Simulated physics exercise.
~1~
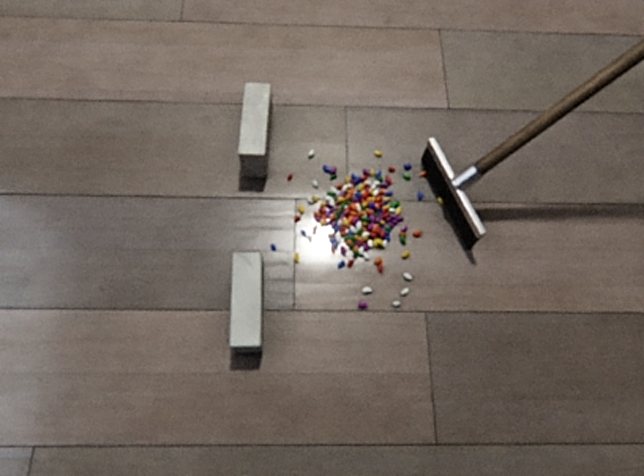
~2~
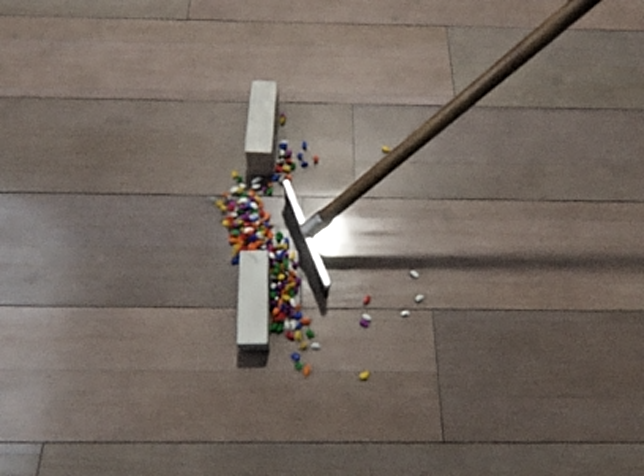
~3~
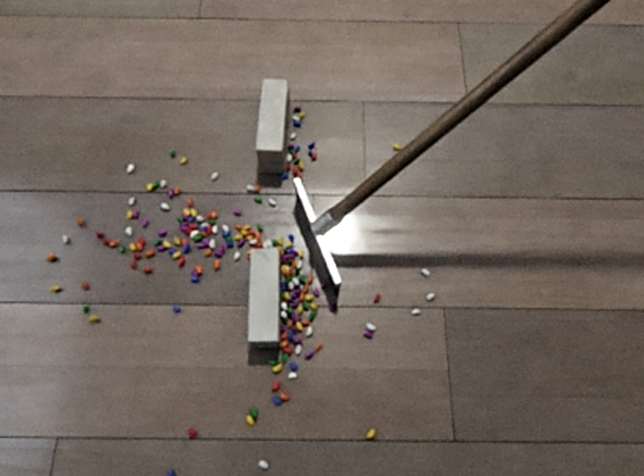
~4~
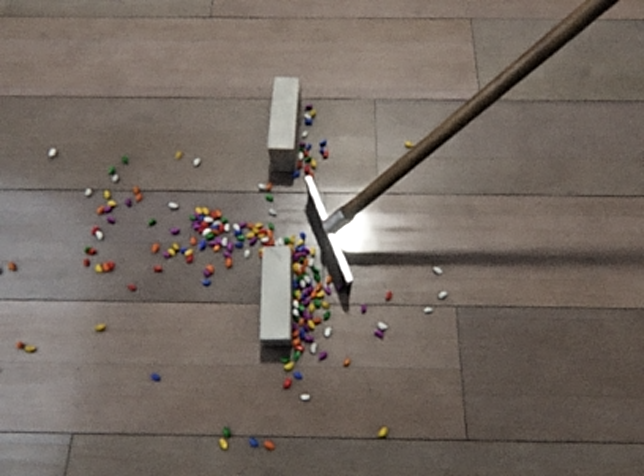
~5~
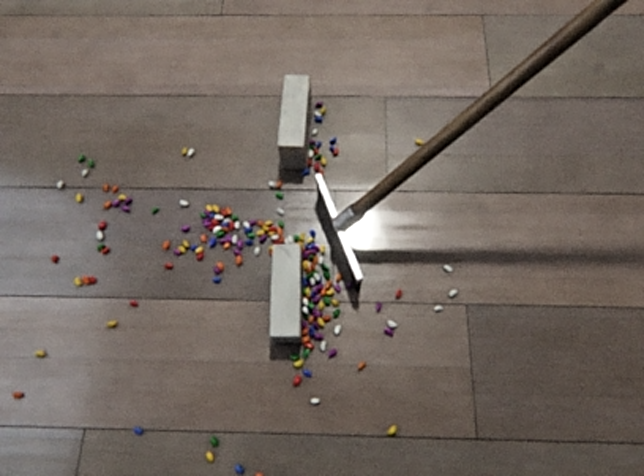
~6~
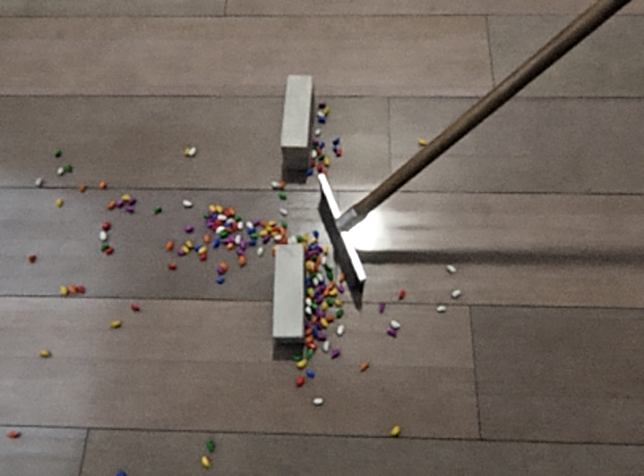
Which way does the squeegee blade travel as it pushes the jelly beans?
The blade travels to the left, toward the two pale blocks.
